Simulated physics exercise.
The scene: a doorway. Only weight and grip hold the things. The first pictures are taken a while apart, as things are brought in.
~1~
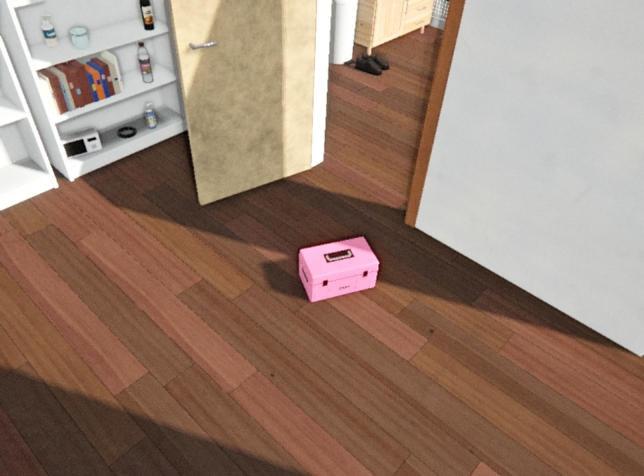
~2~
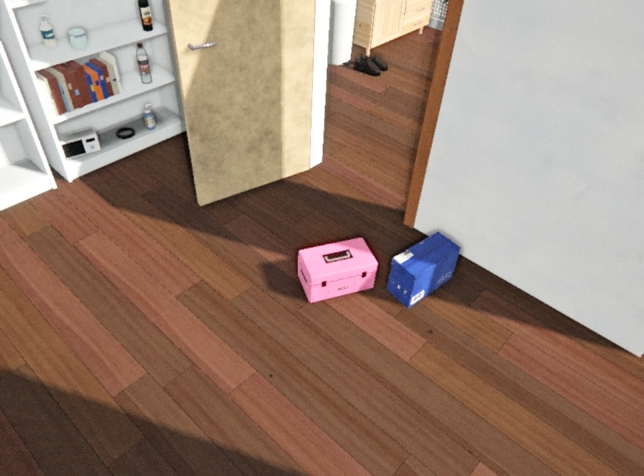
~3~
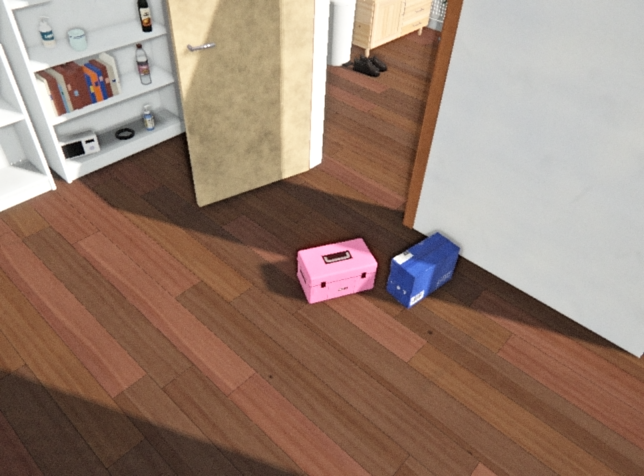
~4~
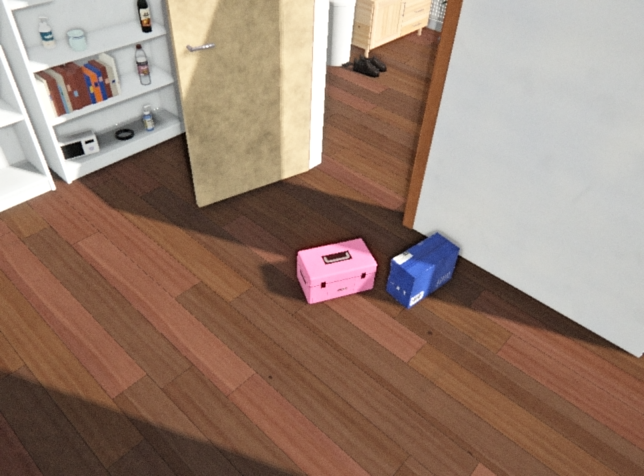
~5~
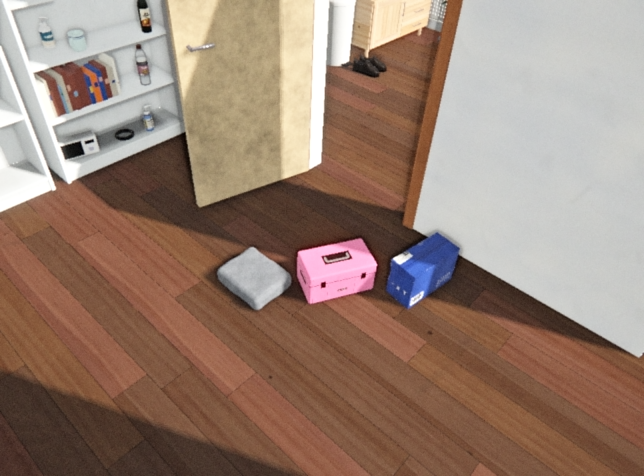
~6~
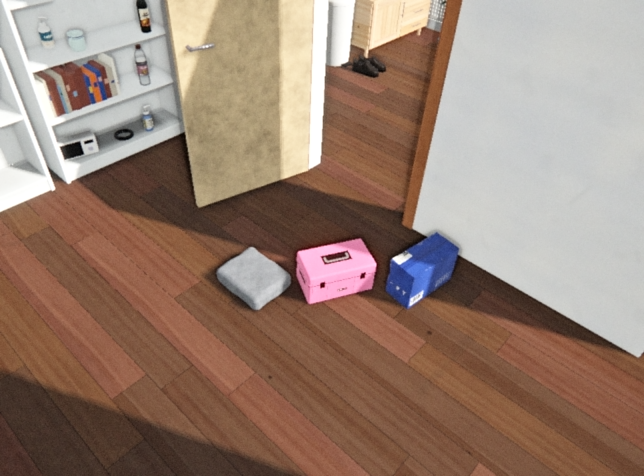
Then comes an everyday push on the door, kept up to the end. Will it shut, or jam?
The door shuts.
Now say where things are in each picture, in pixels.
Door wide open and still, in the first picture.
Door wide open and still; blue parcel (423, 269); pink toolbox (336, 270), in the second picture.
Door wide open and still; blue parcel (423, 269); pink toolbox (336, 270), in the third picture.
Door wide open and still; blue parcel (423, 270); pink toolbox (336, 271), in the fourth picture.
Door wide open and still; blue parcel (423, 270); pink toolbox (336, 271), in the fifth picture.
Door wide open and still; grey cushion (254, 277); blue parcel (422, 270), in the sixth picture.
Then, 1.00 s later than the last frame, door 82° open.
Then, 1.80 s later than the last frame, door 49° open.
Then, 2.50 s later than the last frame, door 17° open.
When it is over, door 0° open; all 3 as before. End places, in pixels of the last picture, grey cushion near (254, 277).
